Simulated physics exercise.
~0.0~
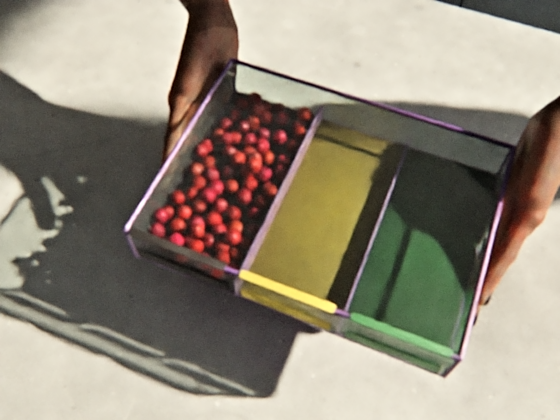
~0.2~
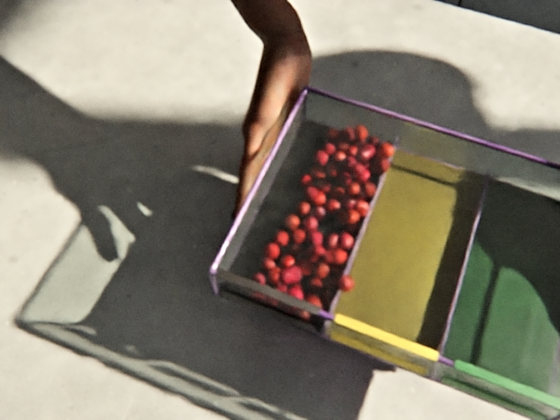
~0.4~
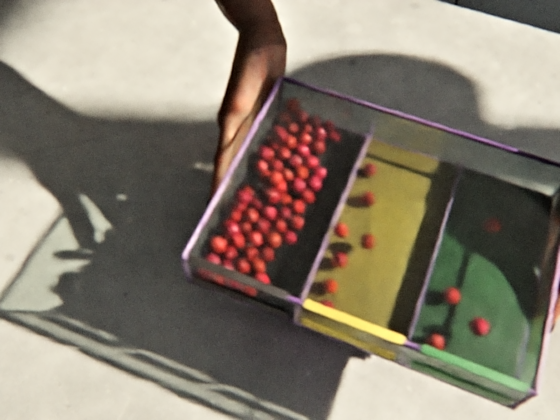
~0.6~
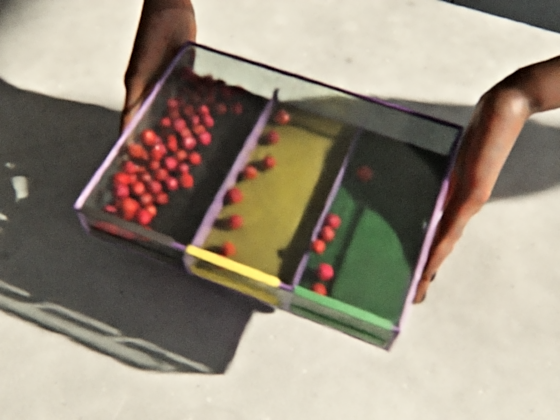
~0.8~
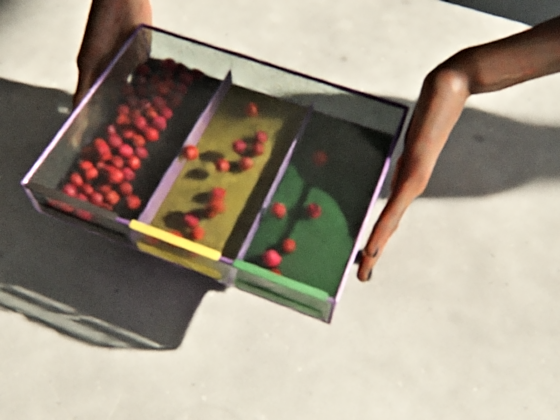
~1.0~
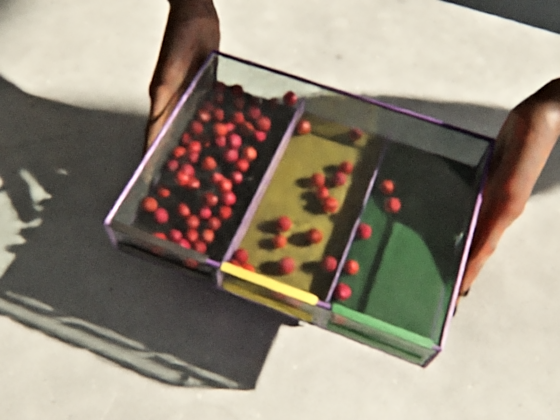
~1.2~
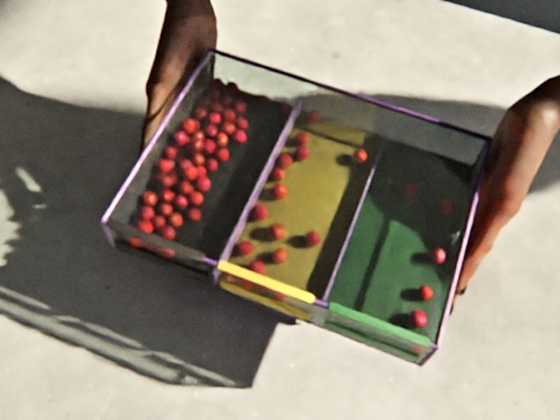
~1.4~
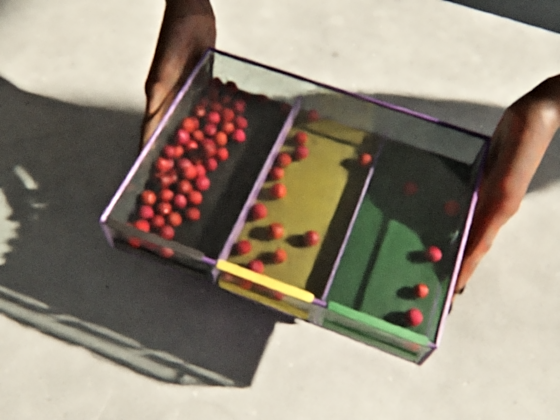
Hands shake a clear divided box sideways, scattering some red berries into yellow and green sections.
